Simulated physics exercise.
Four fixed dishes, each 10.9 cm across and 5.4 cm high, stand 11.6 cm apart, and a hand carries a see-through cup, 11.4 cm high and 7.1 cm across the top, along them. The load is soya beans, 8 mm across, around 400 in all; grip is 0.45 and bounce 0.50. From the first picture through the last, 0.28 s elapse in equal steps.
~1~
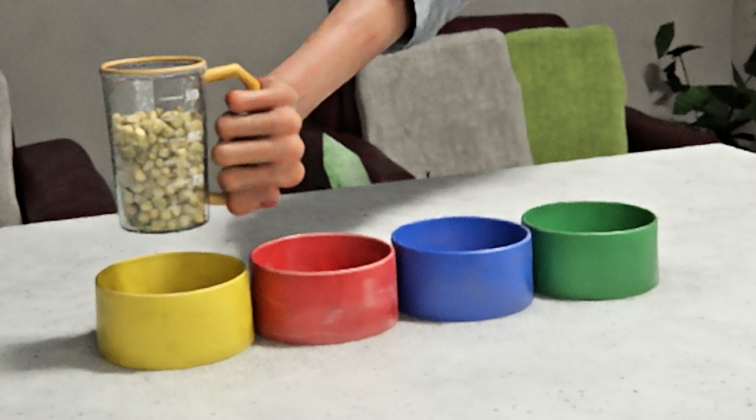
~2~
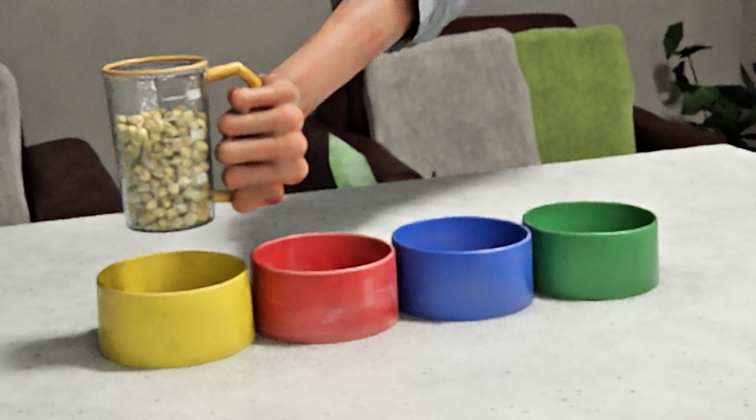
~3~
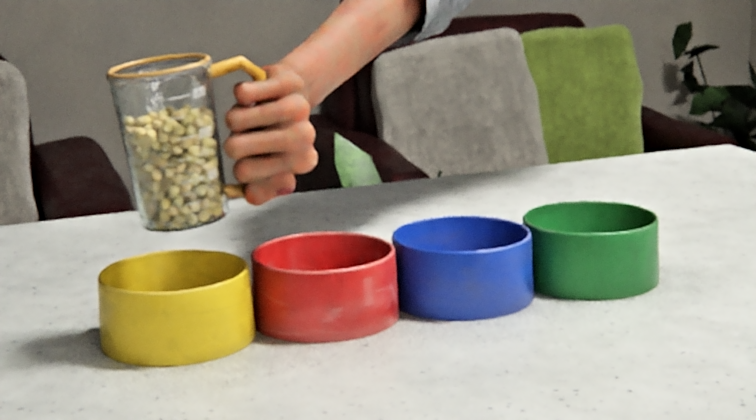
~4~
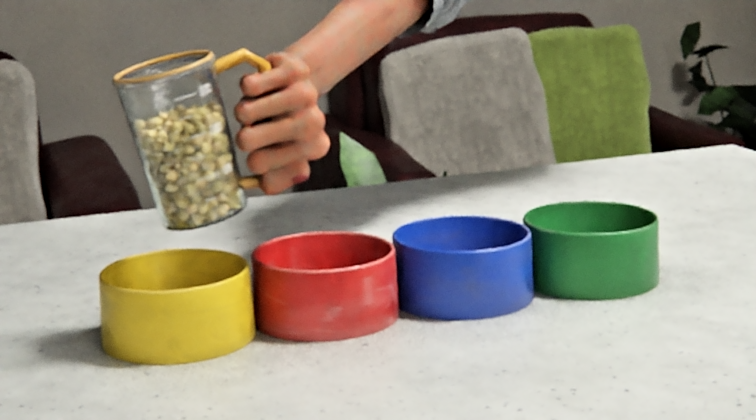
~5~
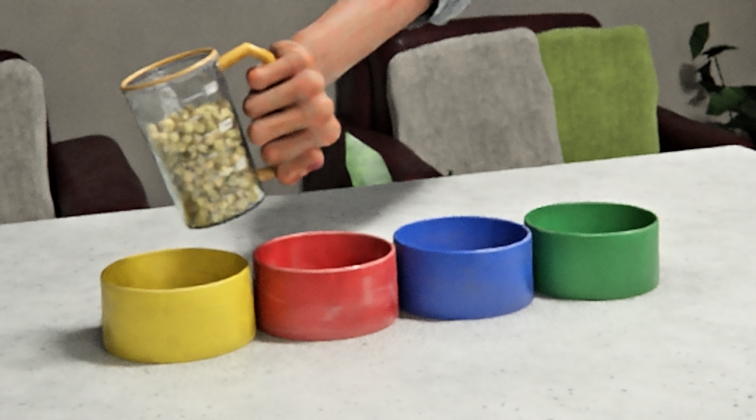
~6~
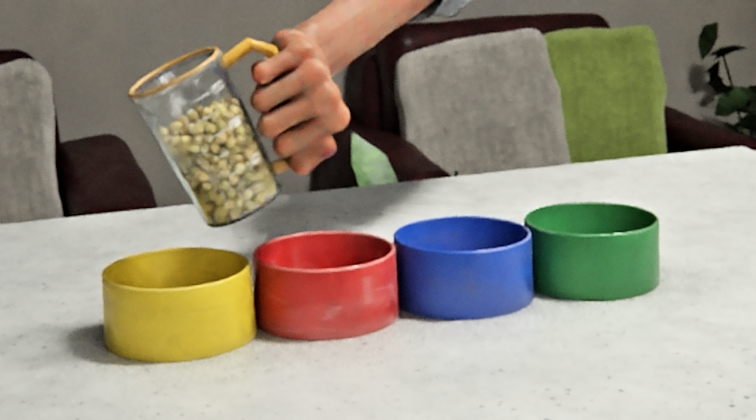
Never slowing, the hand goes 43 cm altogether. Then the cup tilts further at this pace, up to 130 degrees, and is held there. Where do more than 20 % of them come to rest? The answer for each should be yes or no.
Red - yes, blue - no, green - no, yellow - no, counter - no.
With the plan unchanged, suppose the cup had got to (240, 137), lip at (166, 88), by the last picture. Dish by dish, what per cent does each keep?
Final shares - red 0 %, blue 40 %, green 50 %, yellow 0 %.
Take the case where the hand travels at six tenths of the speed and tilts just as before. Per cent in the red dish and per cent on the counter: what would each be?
Then the red dish gets 30 and the counter 20.
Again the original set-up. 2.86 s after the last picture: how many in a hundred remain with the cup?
Roughly 0 %.
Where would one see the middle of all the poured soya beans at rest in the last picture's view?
Close to pixel (331, 288).
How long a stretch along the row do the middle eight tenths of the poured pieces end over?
Length: Approx. 6 cm.
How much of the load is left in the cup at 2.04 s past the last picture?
Close to 0 in a hundred.
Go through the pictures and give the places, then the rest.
The first frame shows cup at (159, 145), tilt 0 degrees, lip at (103, 69), moved 0.0 cm; middle of the pieces at (163, 173); yellow dish at (172, 273); red dish at (322, 253); blue dish at (460, 234); green dish at (589, 217).
The second frame shows cup at (163, 144), tilt 1 degrees, lip at (105, 71), moved 0.2 cm; middle of the pieces at (168, 172).
The third frame shows cup at (173, 143), tilt 6 degrees, lip at (110, 75), moved 0.8 cm; middle of the pieces at (179, 170).
The fourth frame shows cup at (185, 142), tilt 12 degrees, lip at (116, 81), moved 1.7 cm; middle of the pieces at (194, 168).
The fifth frame shows cup at (197, 140), tilt 18 degrees, lip at (123, 88), moved 2.5 cm; middle of the pieces at (209, 165).
The sixth frame shows cup at (210, 139), tilt 24 degrees, lip at (131, 95), moved 3.4 cm; middle of the pieces at (224, 163); yellow dish at (176, 268); red dish at (324, 251); blue dish at (462, 234); green dish at (591, 219).
Then, 1.22 s after the last picture, tilt 130 degrees; cup holds 0 %, red 95 %.
Then, 2.04 s after the last picture, tilt 130 degrees; cup holds 0 %, red 100 %.
Then, 2.86 s after the last picture, tilt 130 degrees; cup holds 0 %, red 100 %.
In the end, red 100 %, blue 0 %, green 0 %, yellow 0 %, counter 0 %.
